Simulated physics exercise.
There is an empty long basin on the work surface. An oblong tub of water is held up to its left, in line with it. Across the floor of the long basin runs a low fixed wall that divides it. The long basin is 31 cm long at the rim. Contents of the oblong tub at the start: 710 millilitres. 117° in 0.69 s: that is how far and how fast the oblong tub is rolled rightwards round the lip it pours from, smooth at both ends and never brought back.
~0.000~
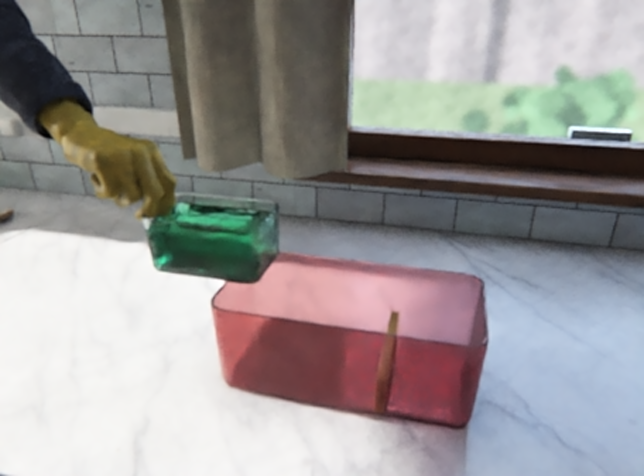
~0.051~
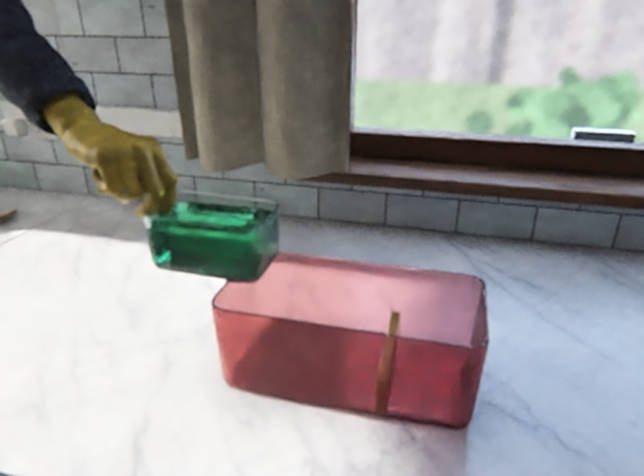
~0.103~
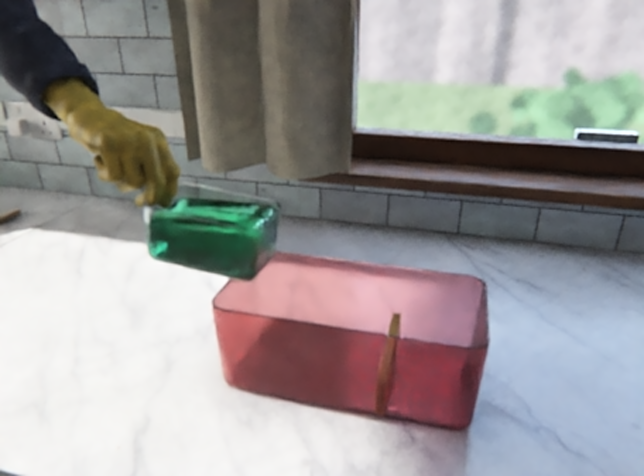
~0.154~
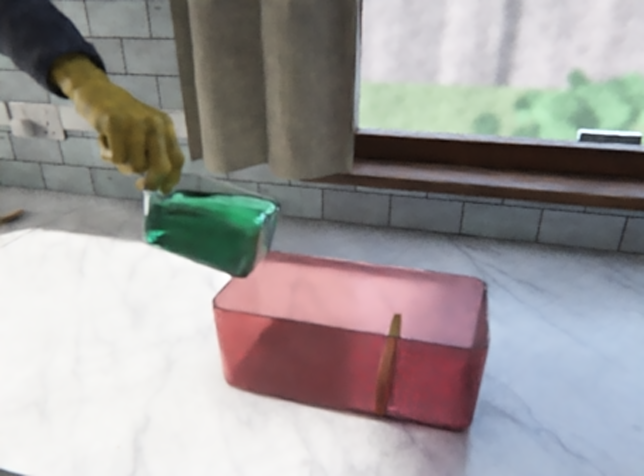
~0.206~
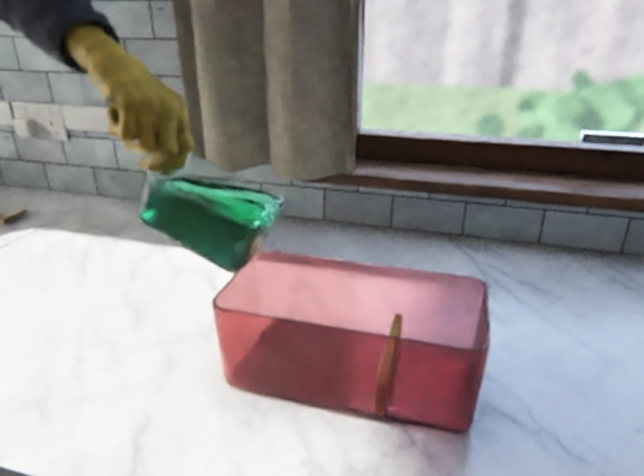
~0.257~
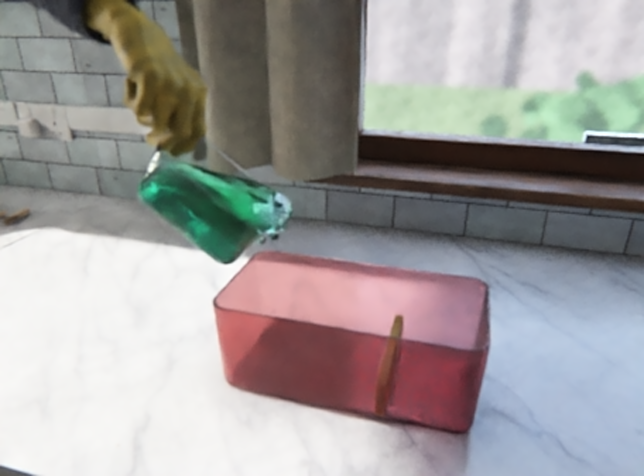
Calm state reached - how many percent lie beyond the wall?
11 percent, roughly.
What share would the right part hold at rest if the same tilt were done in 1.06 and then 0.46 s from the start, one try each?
10 then 5 %.
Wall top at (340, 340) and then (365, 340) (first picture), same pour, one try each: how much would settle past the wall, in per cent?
70 then 45 %.
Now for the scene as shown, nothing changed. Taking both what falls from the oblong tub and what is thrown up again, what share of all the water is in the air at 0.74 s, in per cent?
Near 5 in a hundred.
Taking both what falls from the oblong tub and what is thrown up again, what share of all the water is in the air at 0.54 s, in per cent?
Around 50 in a hundred.
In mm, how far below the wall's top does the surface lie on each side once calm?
The left comes to roughly 26 mm and the right to roughly 42 mm.
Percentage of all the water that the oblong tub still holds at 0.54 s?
Some 20 per cent.
Then, 0.54 s in, the tilt is 103° and 21 per cent is still to pour, 29 is left of the wall and 0 right of it.
Then, 0.74 s in, the tilt is 117° and 0 per cent is still to pour, 89 is left of the wall and 6 right of it.
Then, 0.96 s in, the tilt is 117° and 0 per cent is still to pour, 77 is left of the wall and 7 right of it.
Then, 1.19 s in, the tilt is 117° and 0 per cent is still to pour, 84 is left of the wall and 7 right of it.
Finally, 81 per cent lies left of the wall, 11 right of it and 8 outside.
